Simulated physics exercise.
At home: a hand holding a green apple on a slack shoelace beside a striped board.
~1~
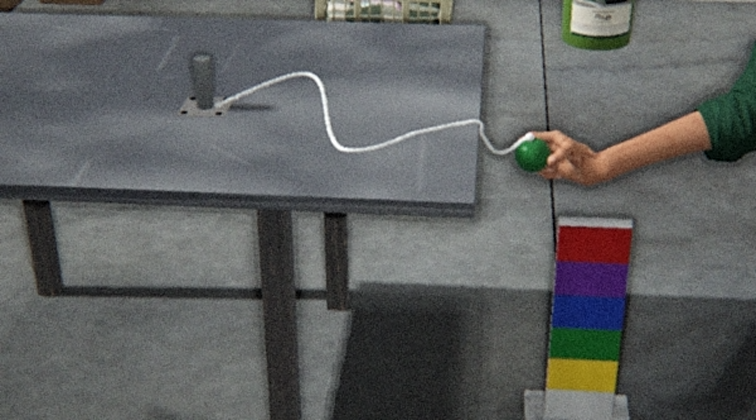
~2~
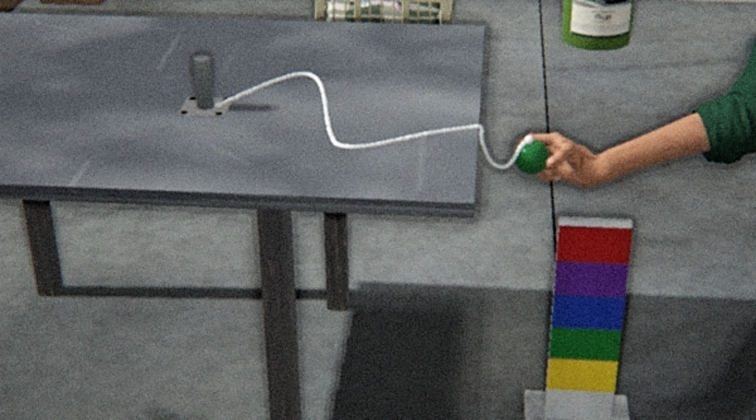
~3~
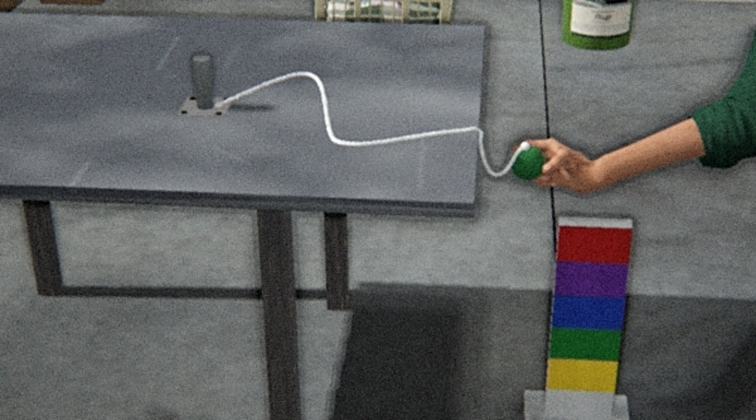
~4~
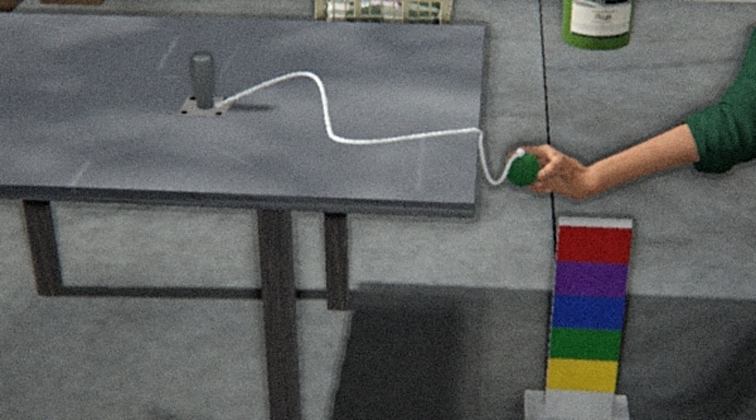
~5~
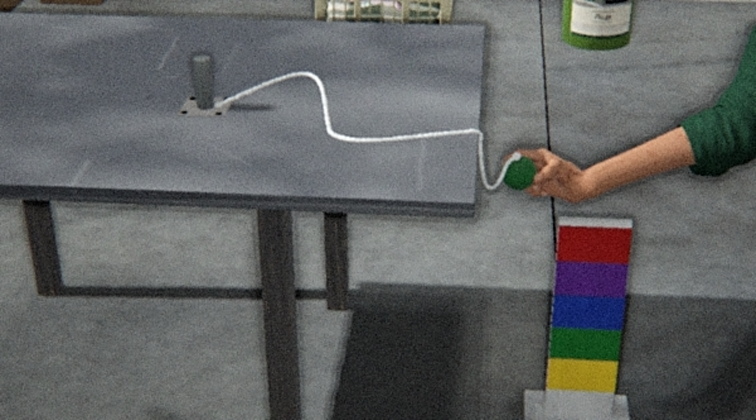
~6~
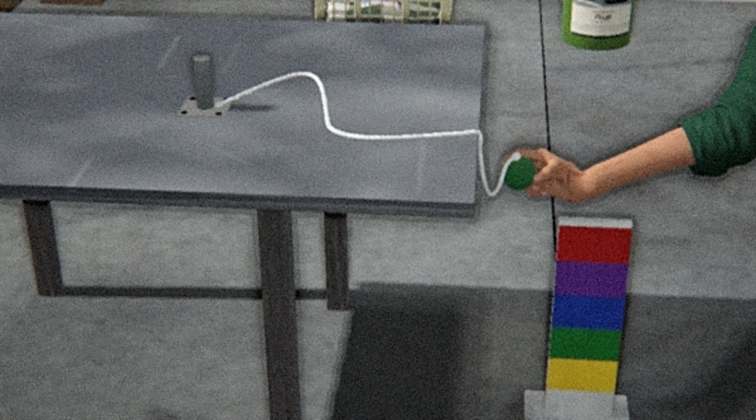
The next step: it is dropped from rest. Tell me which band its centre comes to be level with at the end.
Its centre comes to be level with the yellow band.
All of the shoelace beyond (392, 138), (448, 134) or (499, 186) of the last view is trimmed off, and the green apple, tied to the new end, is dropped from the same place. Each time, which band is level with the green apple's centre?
In order of the tries: No band; then red; then green.
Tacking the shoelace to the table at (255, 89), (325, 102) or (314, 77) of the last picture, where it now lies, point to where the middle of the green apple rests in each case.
In order of the tries: About (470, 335), about (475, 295), about (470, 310).
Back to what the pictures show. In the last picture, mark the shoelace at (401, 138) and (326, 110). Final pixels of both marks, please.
The first ends at (478, 180) and the second at (441, 105).
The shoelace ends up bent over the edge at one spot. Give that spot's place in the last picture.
Position: Approx. (329, 126).
A little later, apple near (480, 320); level with green.
Next, apple near (460, 344); level with yellow.
When it is over, apple near (469, 357); level with yellow. Its centre hangs level with the yellow band.
